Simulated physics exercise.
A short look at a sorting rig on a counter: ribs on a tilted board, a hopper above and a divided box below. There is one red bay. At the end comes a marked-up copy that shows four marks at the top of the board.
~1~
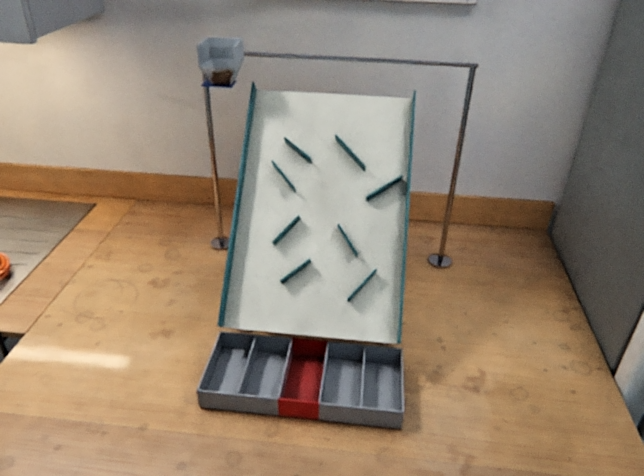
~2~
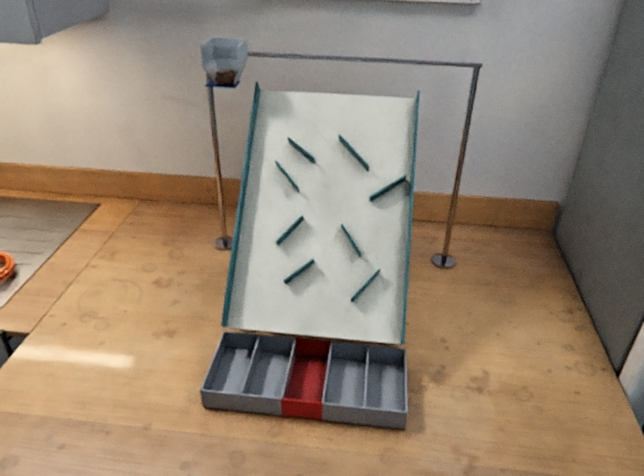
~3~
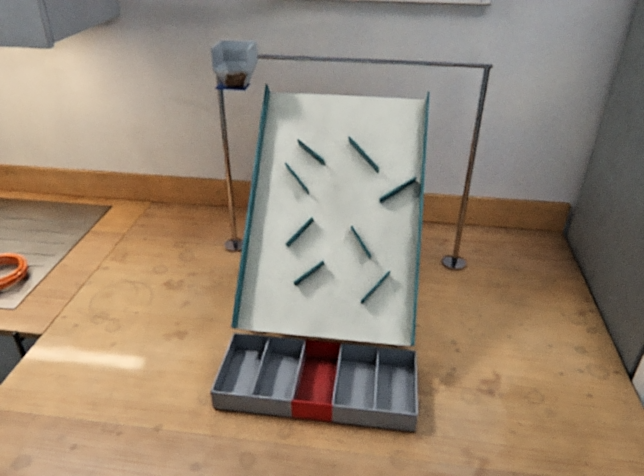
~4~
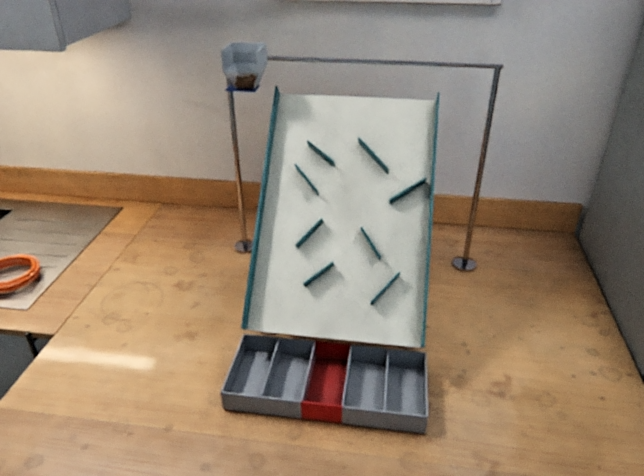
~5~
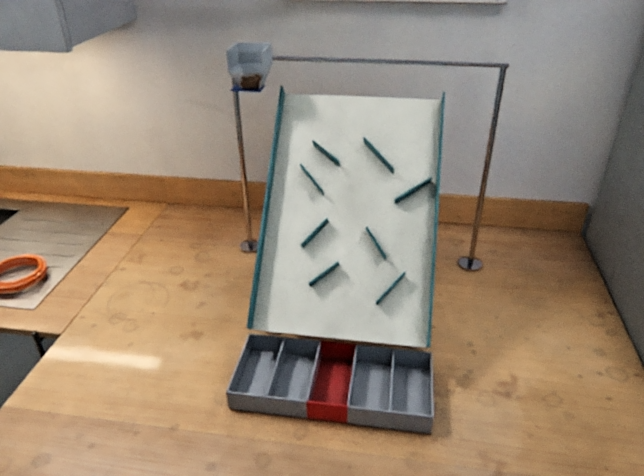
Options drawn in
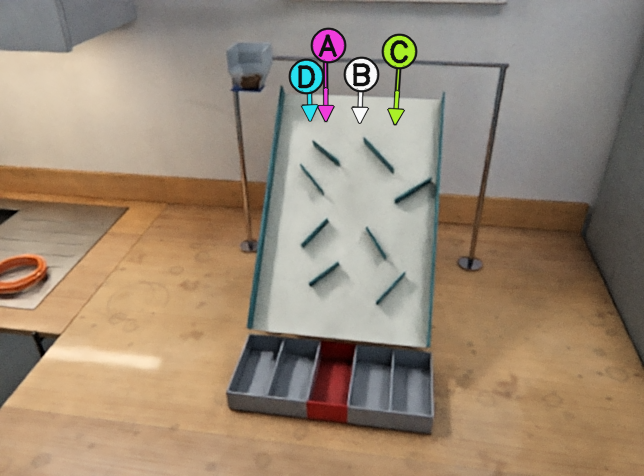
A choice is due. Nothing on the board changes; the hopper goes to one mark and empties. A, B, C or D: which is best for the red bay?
C is best.
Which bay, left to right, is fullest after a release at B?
It is the third one.
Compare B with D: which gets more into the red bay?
The answer is B.
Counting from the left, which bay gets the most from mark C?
The third from the left.
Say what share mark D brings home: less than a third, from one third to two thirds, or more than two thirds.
Less than a third.
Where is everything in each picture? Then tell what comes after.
Hopper at (223, 76), allspice berries, door shut, in the first picture.
Ribs (288, 137) to (314, 159), (339, 135) to (369, 167), (276, 161) to (298, 188), in the second picture.
Ribs (380, 199) to (416, 177), (286, 245) to (312, 217), (351, 226) to (370, 256), in the third picture.
Ribs (303, 284) to (333, 262), (371, 303) to (400, 272), in the fourth picture.
Red bay at (327, 411), number 3 of 5 from the left, in the fifth picture.
On the marked copy, mark A meets the board at (325, 115); mark B meets the board at (359, 117); mark C meets the board at (395, 118); mark D meets the board at (309, 114).
If A is chosen, about half in the red bay, about half in other bays, a stray few outside the box.
If B is chosen, about half in the red bay, about half in other bays.
If C is chosen, most in the red bay, about a quarter in other bays.
If D is chosen, about a quarter in the red bay, about two thirds in other bays, a small part outside the box.
